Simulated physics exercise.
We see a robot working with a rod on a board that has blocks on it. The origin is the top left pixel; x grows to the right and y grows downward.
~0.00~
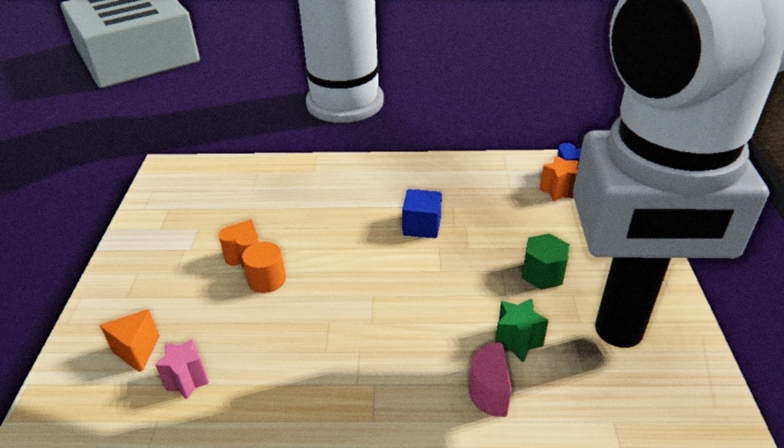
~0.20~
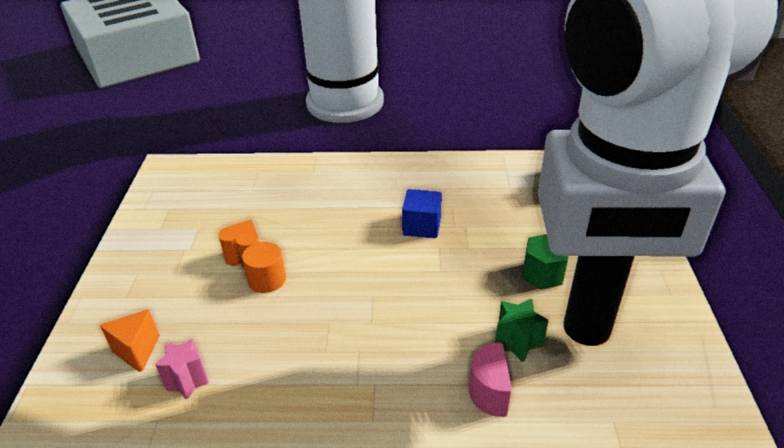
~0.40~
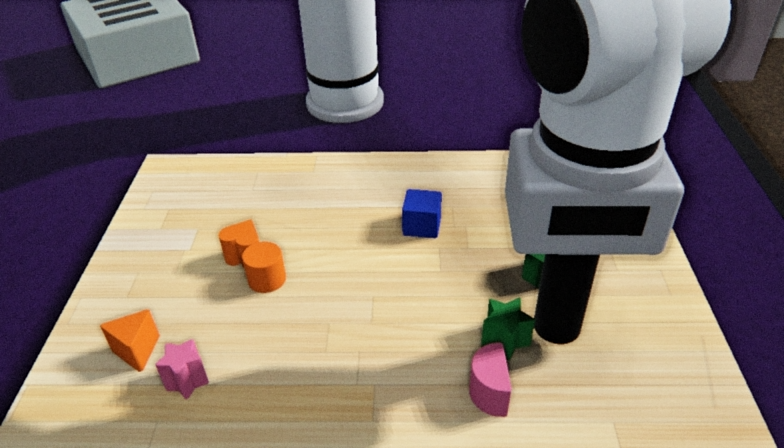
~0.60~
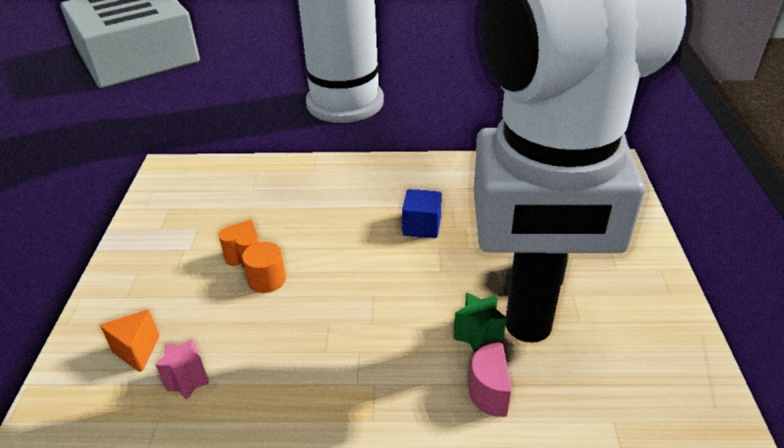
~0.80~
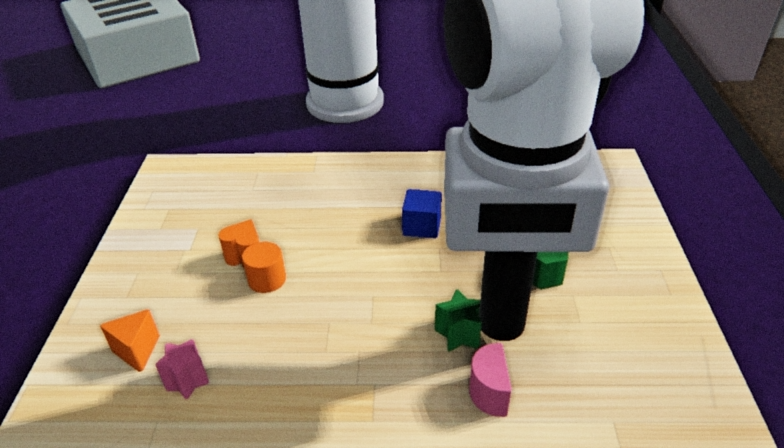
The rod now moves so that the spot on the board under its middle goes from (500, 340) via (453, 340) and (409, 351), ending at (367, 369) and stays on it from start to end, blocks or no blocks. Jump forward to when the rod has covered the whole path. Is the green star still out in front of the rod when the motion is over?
No, it doesn't check out.
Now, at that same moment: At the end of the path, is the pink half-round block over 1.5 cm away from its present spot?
No - that is not the case.
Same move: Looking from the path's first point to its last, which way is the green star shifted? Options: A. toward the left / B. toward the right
Answer: B.
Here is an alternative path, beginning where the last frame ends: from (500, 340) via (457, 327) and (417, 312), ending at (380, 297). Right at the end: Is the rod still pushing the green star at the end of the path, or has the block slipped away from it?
Prediction: Still leading.
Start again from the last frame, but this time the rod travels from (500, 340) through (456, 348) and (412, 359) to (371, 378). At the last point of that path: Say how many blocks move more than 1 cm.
The result: One block.
What follows on the original path. One third of the way, rod at (453, 324); green star at (413, 308).
Two thirds of the way, rod at (408, 335); green star at (372, 311), turned 15° clockwise.
At the end, rod at (365, 353); green star at (351, 313), turned 55° clockwise; pink half-round block in place.
